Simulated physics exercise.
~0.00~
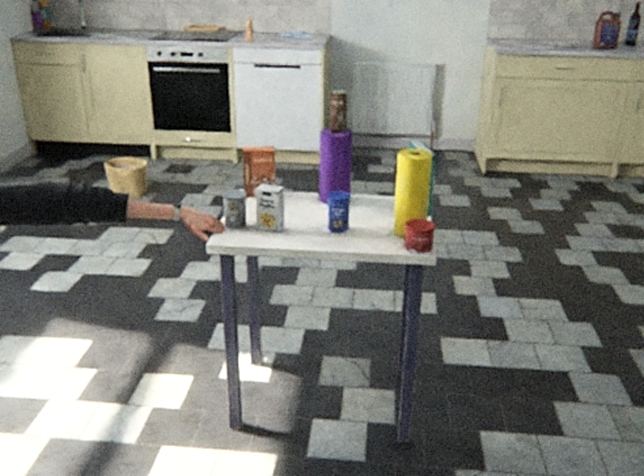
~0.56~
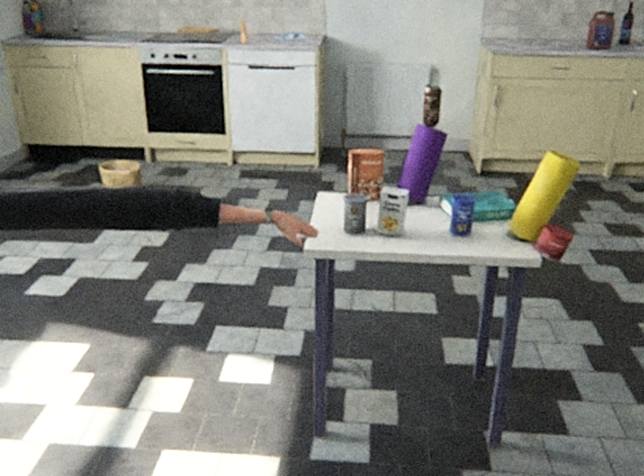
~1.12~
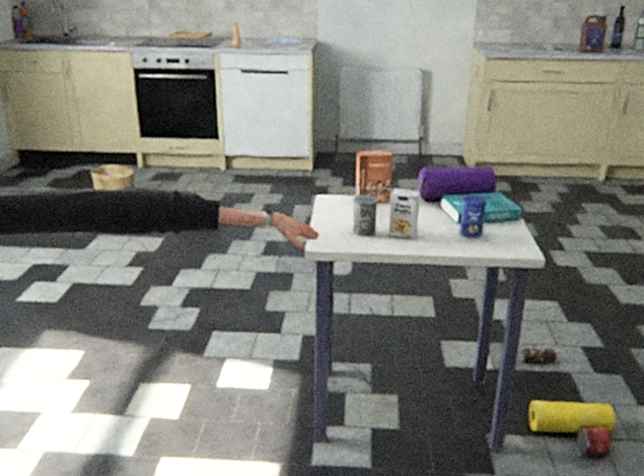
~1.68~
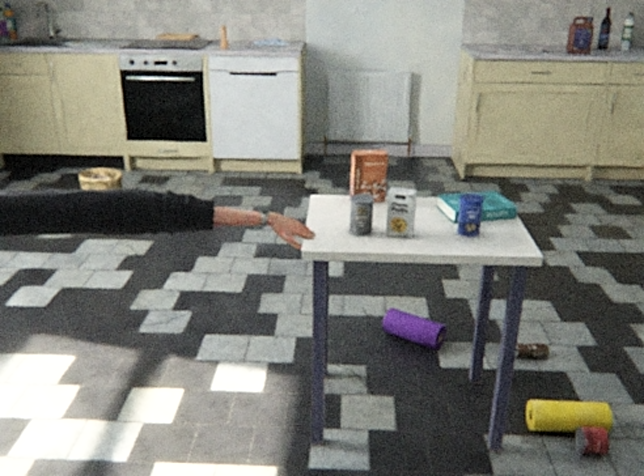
At the start, a hand grips the left edge of a white side table in a kitchen, where cans, cartons, a yellow roll and a purple roll with a brown can on top stand together. The arm shoves the table to the right, and both rolls lean over while the red tub and yellow roll go off the right edge. The turquoise book topples flat, and the brown can drops to the floor as the purple roll lies on its side. The purple roll then falls too. Finally, the grey tin, white carton, orange packet and blue tin remain upright beside the fallen book.
